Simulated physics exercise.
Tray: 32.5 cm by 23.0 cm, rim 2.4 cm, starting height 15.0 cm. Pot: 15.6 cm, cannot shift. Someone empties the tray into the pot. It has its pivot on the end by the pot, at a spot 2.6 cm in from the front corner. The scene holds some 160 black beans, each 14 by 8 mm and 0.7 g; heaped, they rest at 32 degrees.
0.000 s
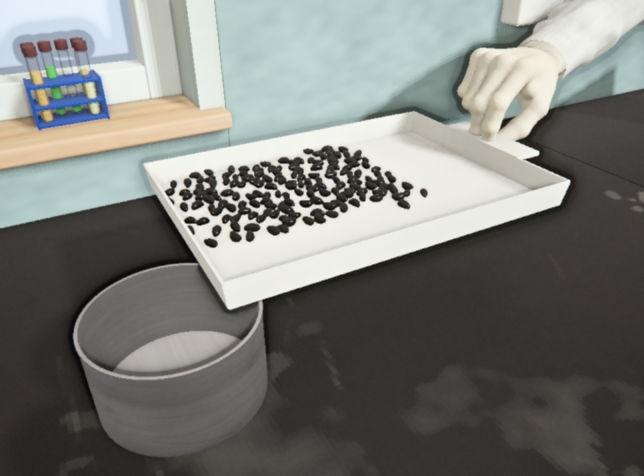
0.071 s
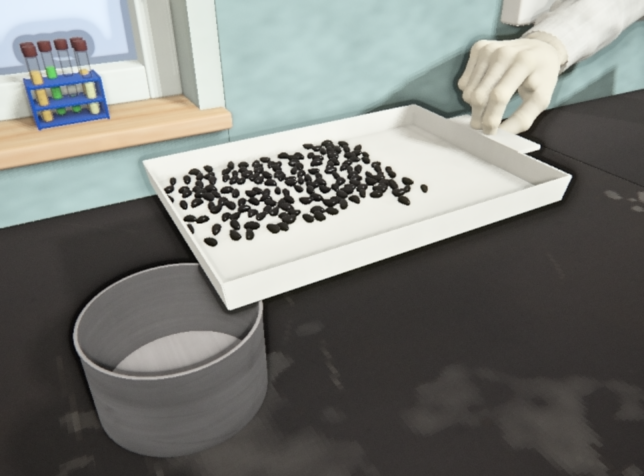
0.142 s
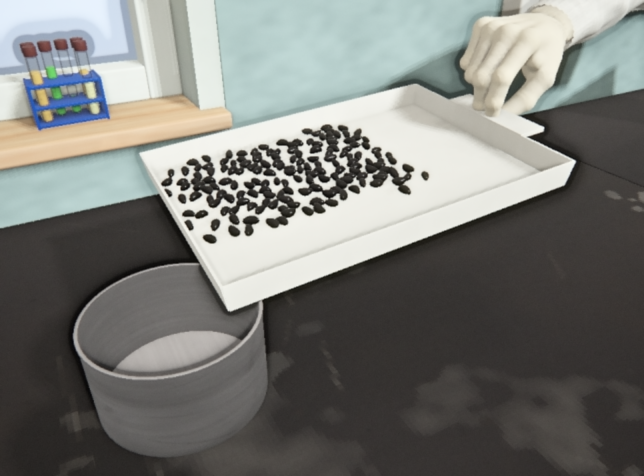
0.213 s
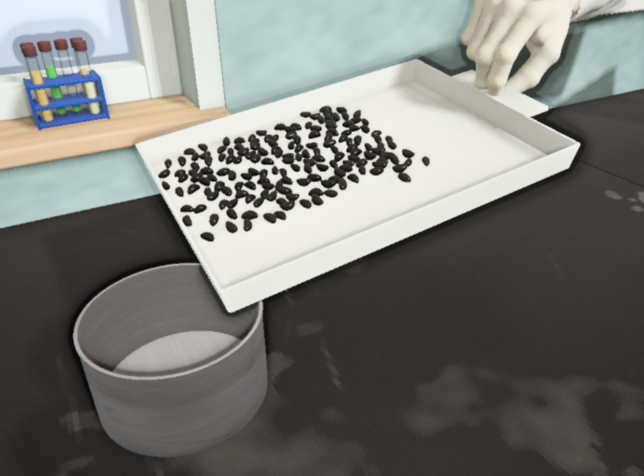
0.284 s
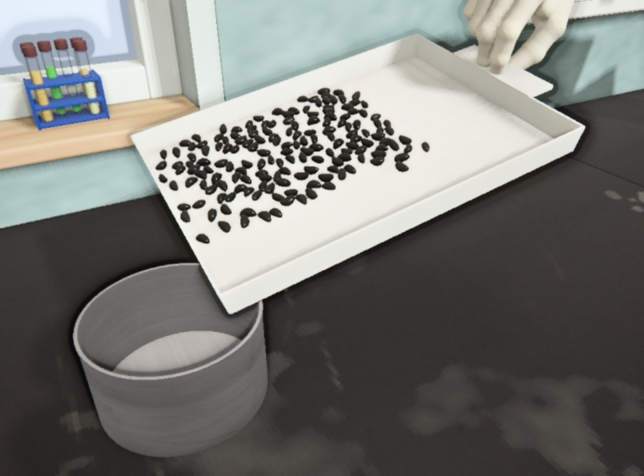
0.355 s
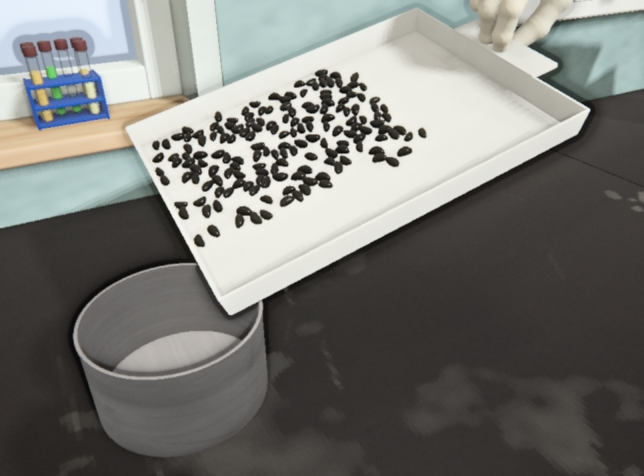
On a dark lab counter, a pale gloved hand raised the right end of a white tray of black beans, tilting it toward a gray pot while the beans shifted and spread slightly.
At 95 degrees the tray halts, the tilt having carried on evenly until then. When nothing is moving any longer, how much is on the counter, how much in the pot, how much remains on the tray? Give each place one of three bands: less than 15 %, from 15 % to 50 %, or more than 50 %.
Outcome: Counter: That should get more than half; pot: That should get only a little; tray: That should get only a little.
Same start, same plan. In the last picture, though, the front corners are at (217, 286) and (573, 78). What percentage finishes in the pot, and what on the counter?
The pot gets 55 and the counter 40.
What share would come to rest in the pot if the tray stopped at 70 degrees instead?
Estimated share: About 0 %.
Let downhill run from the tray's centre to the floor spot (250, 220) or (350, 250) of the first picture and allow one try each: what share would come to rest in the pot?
Approximately 55 percent, then 0 percent.
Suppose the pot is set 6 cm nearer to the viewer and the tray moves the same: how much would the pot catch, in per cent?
Roughly 95 per cent.
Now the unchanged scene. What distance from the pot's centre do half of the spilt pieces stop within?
Distance: Roughly 16 cm.
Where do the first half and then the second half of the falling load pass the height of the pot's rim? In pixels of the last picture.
(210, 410) first, (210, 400) later, roughly.
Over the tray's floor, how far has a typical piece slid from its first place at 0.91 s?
Displacement on the tray: Roughly 13 cm.
After 0.91 s, tilt 55 degrees; the tray holds 100 %, the pot 0 %.
After 1.28 s, tilt 79 degrees; the tray holds 80 %, the pot 0 %.
After 1.74 s, tilt 95 degrees; the tray holds 10 %, the pot 0 %.
At rest (2.8 s), counter 100 %, pot 0 %, tray 0 %.
